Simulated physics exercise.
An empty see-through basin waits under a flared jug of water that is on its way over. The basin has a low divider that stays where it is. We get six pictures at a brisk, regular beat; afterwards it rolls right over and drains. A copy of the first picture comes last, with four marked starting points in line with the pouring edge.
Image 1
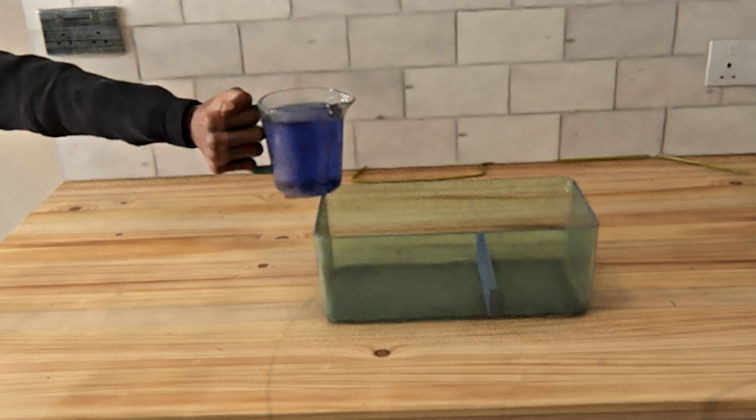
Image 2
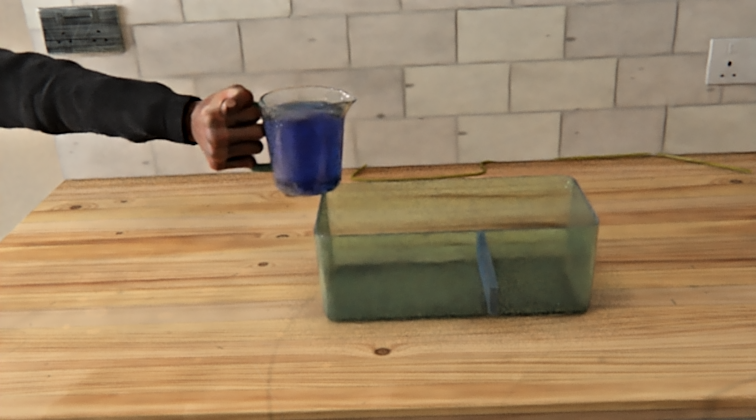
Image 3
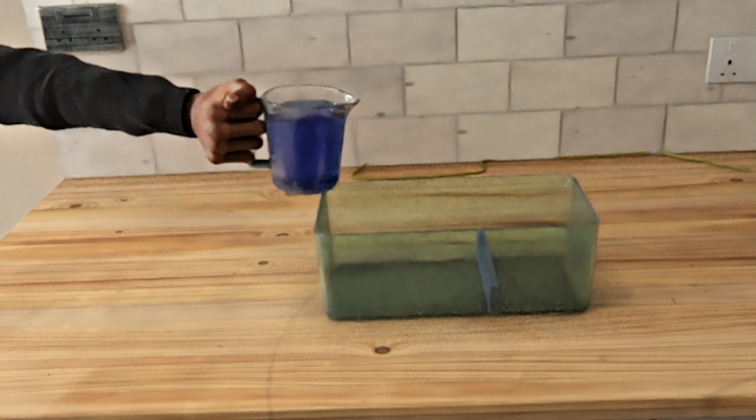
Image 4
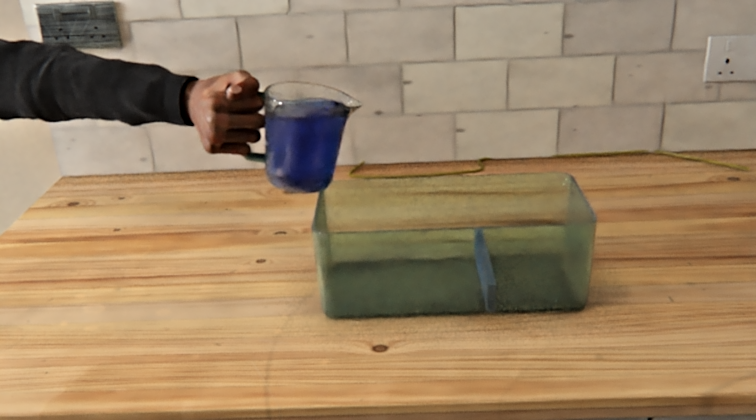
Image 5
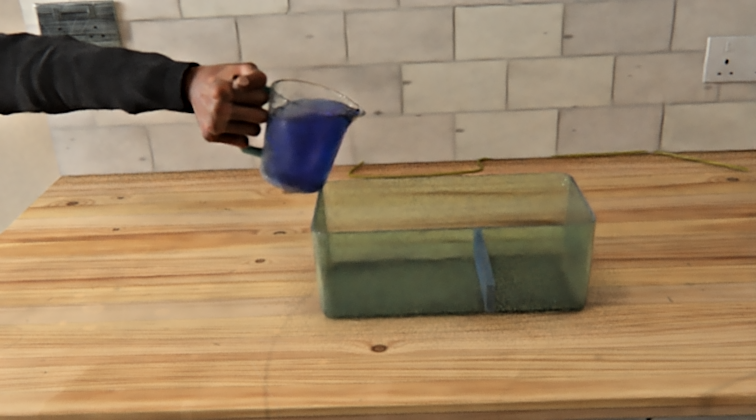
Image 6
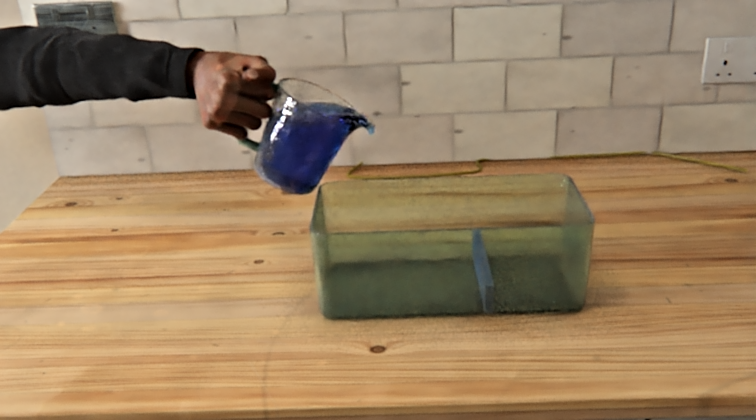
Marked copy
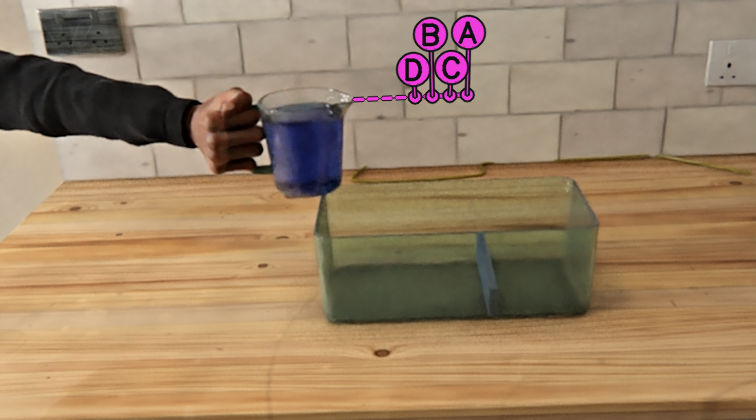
On a wooden table by a tiled wall, a hand held a clear jug of blue water above a see-through basin, then gradually tilted it rightward until water just came over the lip.
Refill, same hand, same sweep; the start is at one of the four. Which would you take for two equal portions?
The answer is dot B.
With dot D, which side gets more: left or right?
The left side.
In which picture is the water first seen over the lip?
Picture 6.
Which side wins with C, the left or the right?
The right side.
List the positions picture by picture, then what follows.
The first picture shows upright, lip at (354, 99); basin from (324, 319) to (589, 310); top of the wall at (487, 259); nothing has left yet.
The second picture shows upright, lip at (355, 99); nothing has left yet.
The third picture shows tipped about 5°, lip at (358, 101); nothing has left yet.
The fourth picture shows tipped about 11°, lip at (360, 105); nothing has left yet.
The fifth picture shows tipped about 19°, lip at (364, 112); nothing has left yet.
The sixth picture shows tipped about 28°, lip at (366, 123); water is over the lip, down to (370, 130).
In magenta, A at (467, 94); B at (432, 96); C at (449, 95); D at (415, 97).
With A, about 4 % ends left of the wall and 95 % right of it.
With B, about 46 % ends left of the wall and 54 % right of it.
With C, about 18 % ends left of the wall and 81 % right of it.
With D, about 84 % ends left of the wall and 15 % right of it.
